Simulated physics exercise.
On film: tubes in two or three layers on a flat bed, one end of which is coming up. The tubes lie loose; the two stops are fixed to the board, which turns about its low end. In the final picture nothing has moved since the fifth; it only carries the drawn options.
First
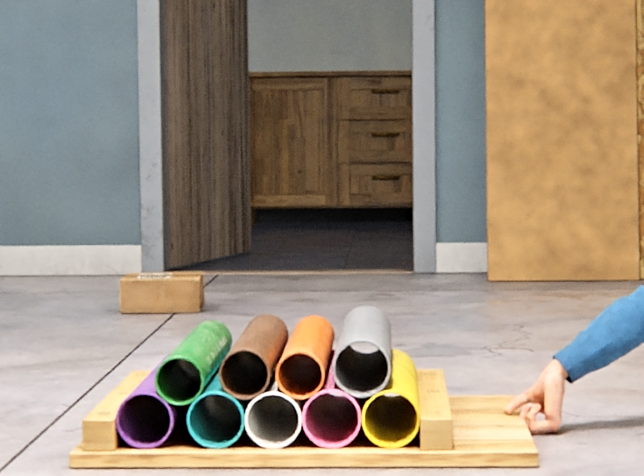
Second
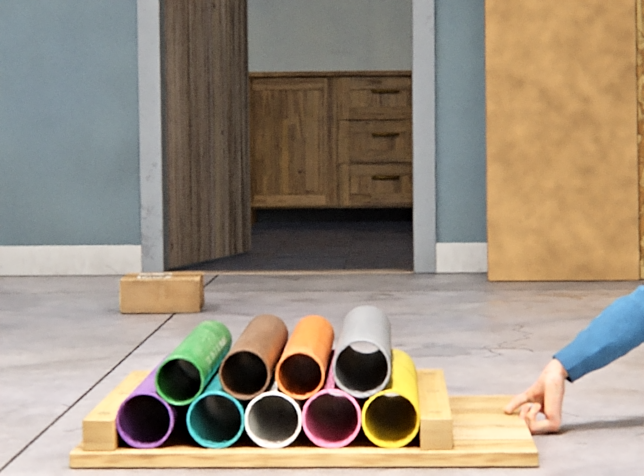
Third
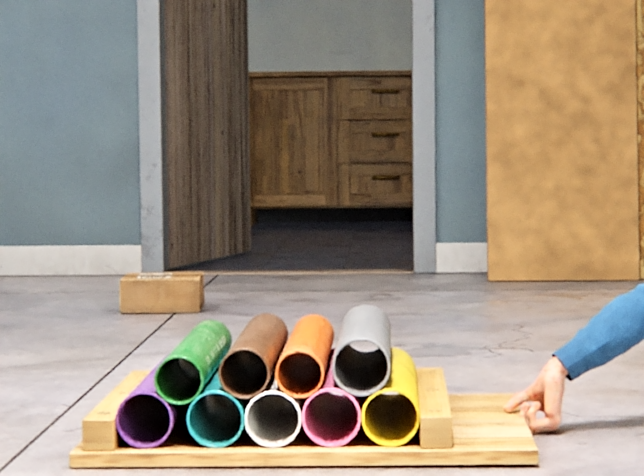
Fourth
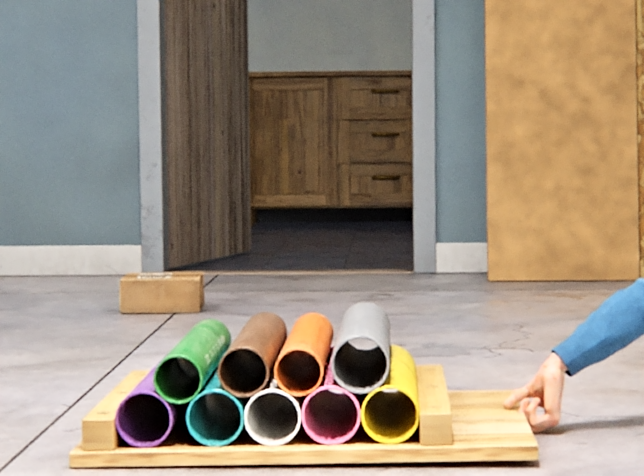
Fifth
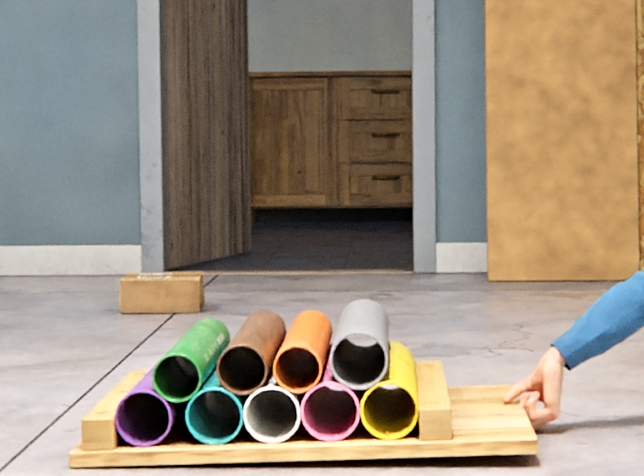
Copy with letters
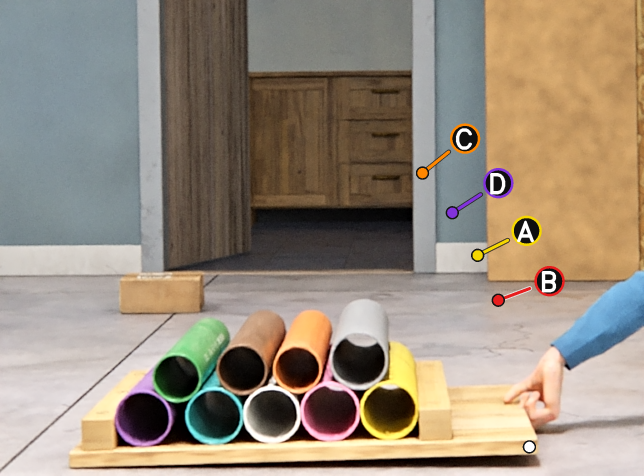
A hand in a blue sleeve, at the right edge, lifts the right end of a flat wooden board very slightly, seen from a still, front-on view across a grey floor before a doorway. Purple, turquoise, white, pink and yellow tubes line the board between wooden blocks, with green, brown, orange and grey ones on top. The board tilts slowly about its left end, and the tubes ride along, barely shifting.
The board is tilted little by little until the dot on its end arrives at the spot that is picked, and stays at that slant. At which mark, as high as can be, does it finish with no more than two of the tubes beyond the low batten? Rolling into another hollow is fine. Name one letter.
It can be raised to A.
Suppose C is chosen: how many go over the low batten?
With C, four.
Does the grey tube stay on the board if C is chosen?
The grey tube: No.
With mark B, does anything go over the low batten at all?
No.
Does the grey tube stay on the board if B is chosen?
The grey tube: Yes.
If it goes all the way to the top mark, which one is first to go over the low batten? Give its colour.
First is the green one.
On the marked copy, A at (477, 255); B at (498, 300); C at (422, 173); D at (453, 213); the white dot at (530, 447).
With A. Early on, board at 16°.
Further on, board at 26°.
At the end, board at 26°, none over the low batten.
As for the rest, B none over the low batten; C four over the low batten (brown, grey, orange, green); D four over the low batten (brown, grey, orange, green).
